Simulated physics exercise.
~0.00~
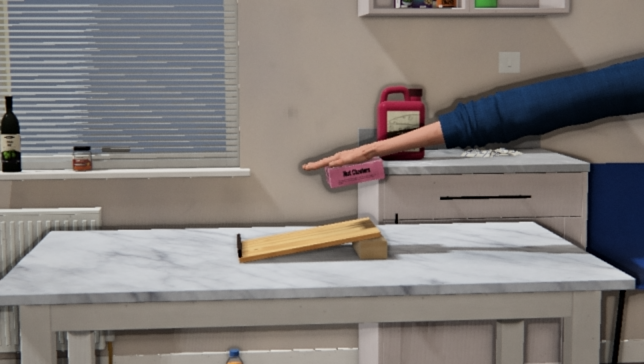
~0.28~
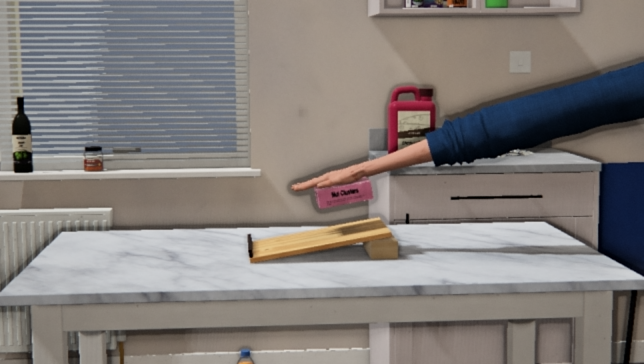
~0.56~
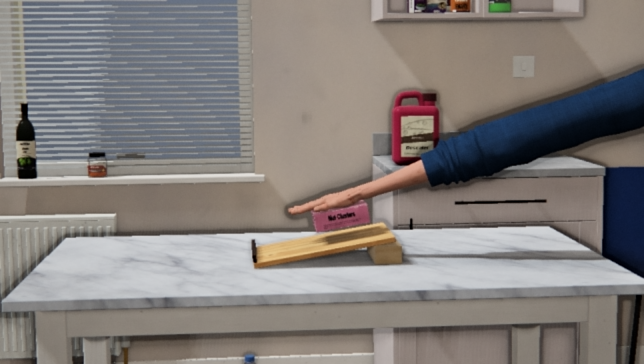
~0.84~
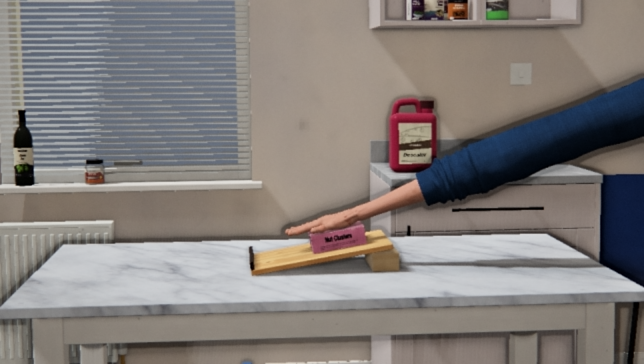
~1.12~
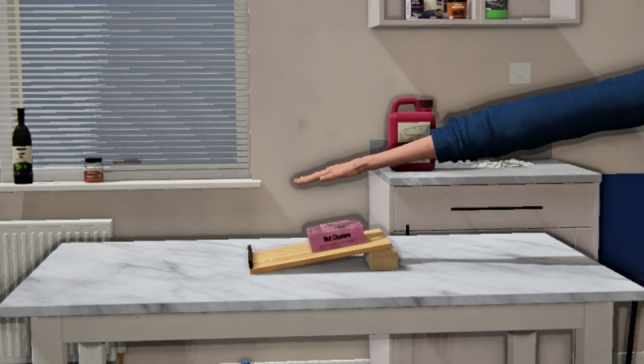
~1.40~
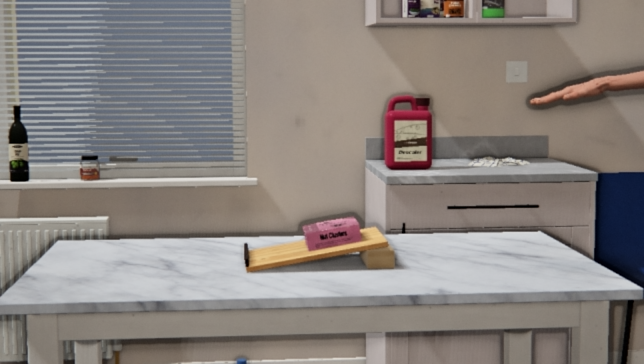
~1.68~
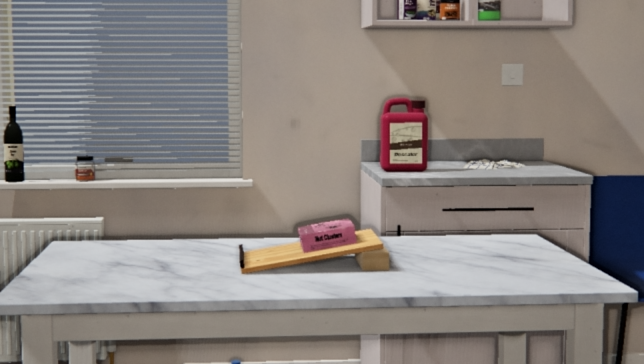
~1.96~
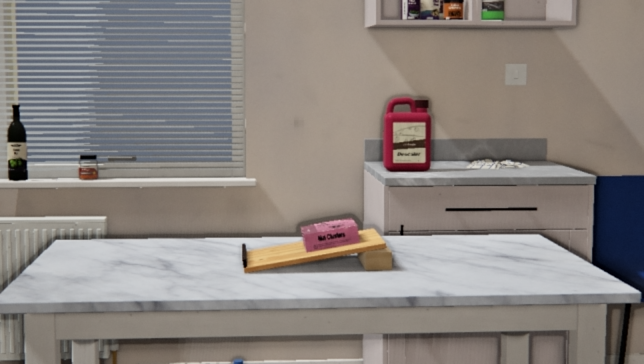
In this clip, a hand lowers a pink packet onto a wooden board that slopes over a block on a marble-topped table, then lets go and withdraws to the right, and the packet stays at rest on the board.
